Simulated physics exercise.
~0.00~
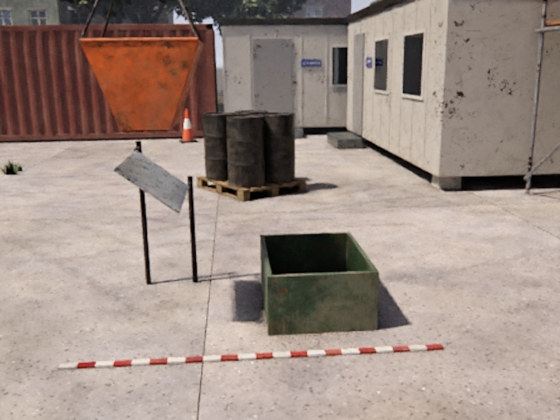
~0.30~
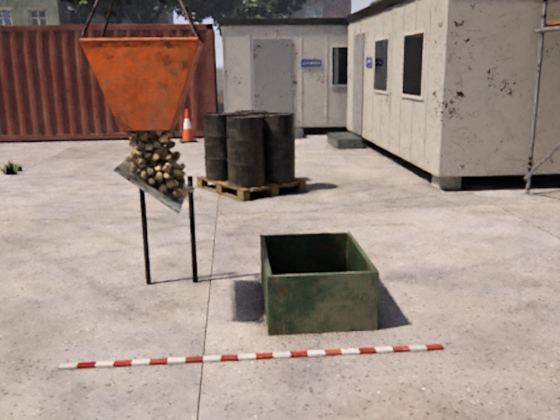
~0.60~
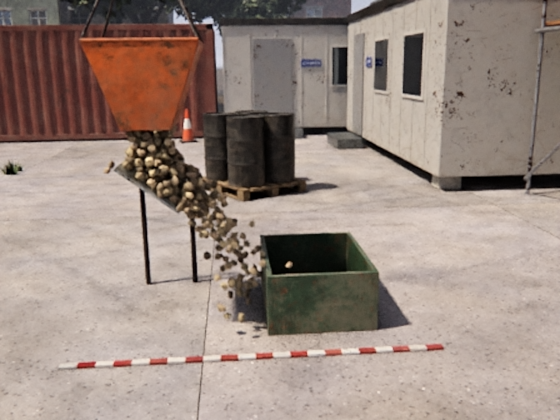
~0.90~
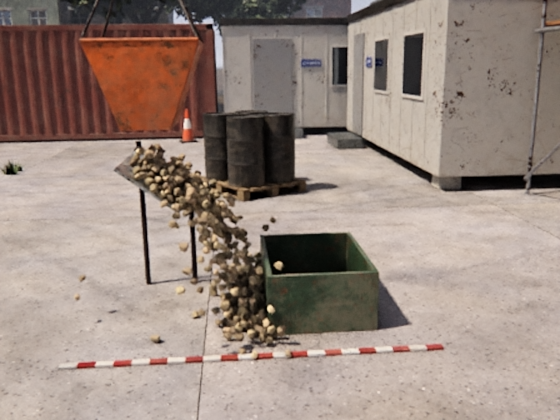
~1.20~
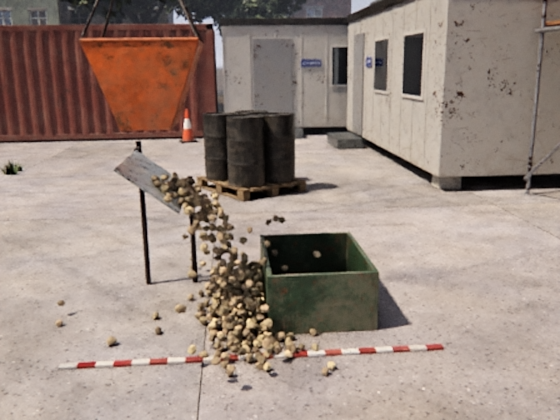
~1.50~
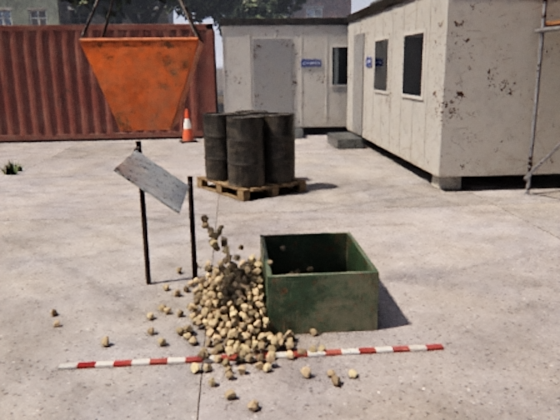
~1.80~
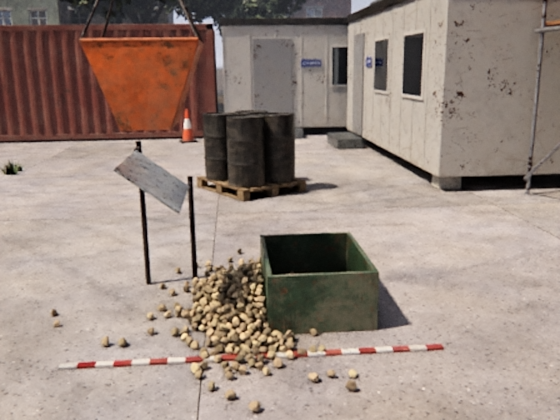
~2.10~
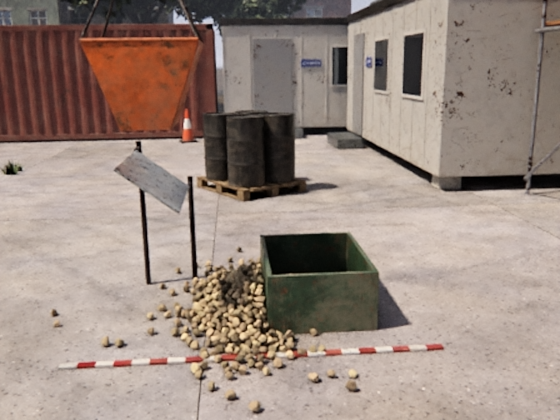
An orange skip drops stones onto a sloped plate, and most pile left of the green bin.
